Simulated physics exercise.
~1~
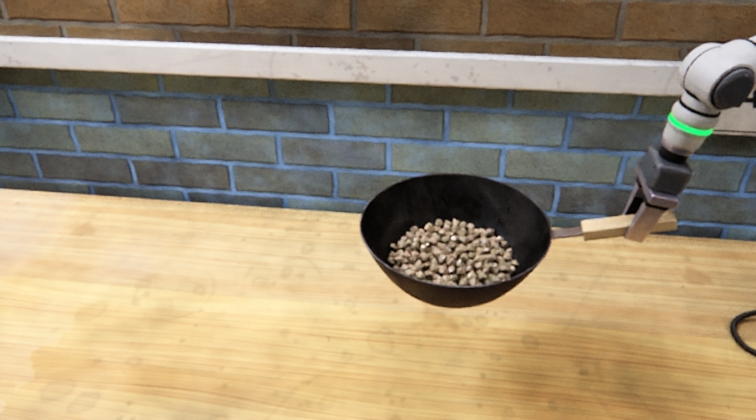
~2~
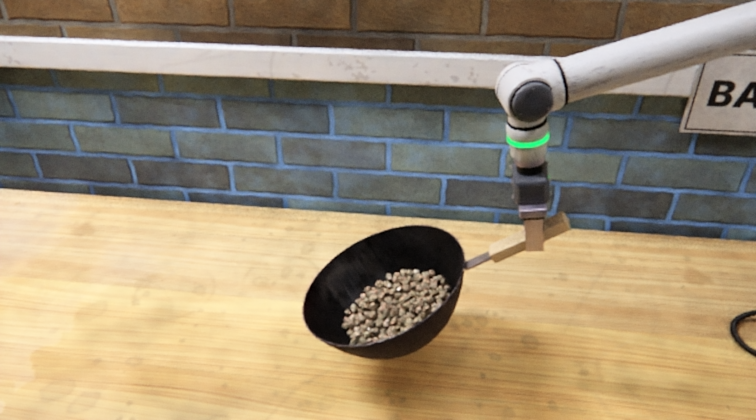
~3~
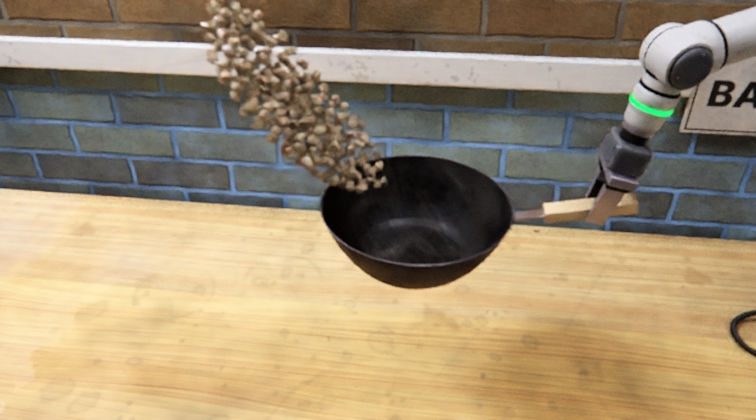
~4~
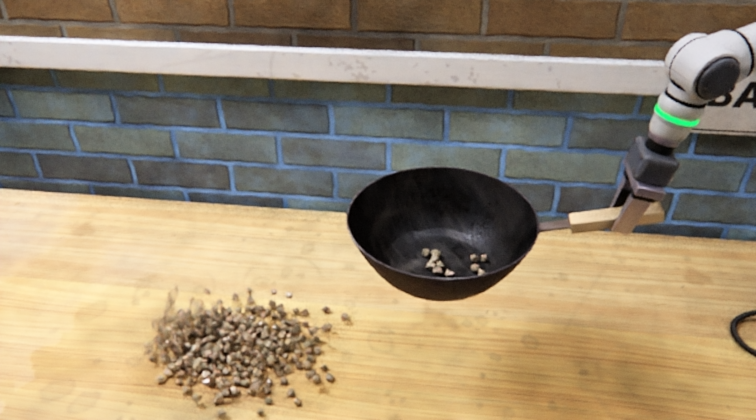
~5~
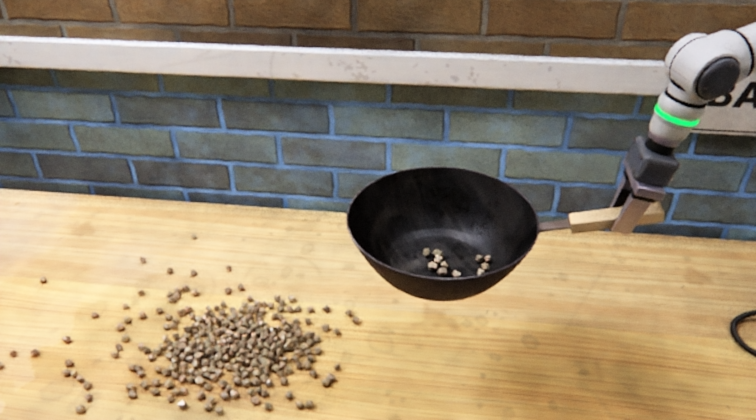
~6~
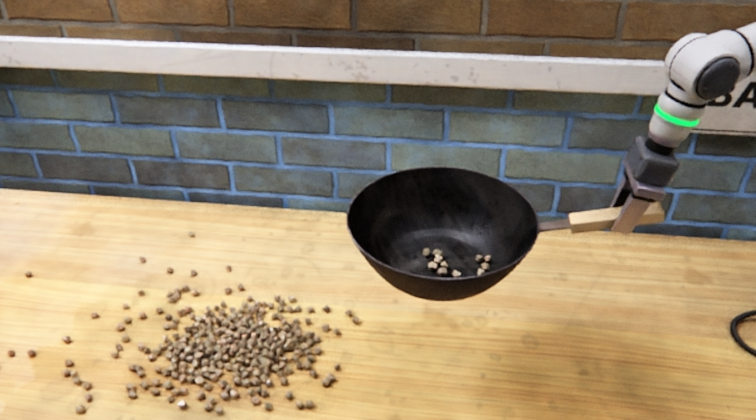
On a wooden table, a robot arm dips and jerks a wok, flinging pebbles up leftward; most scatter across the tabletop, few remaining inside.
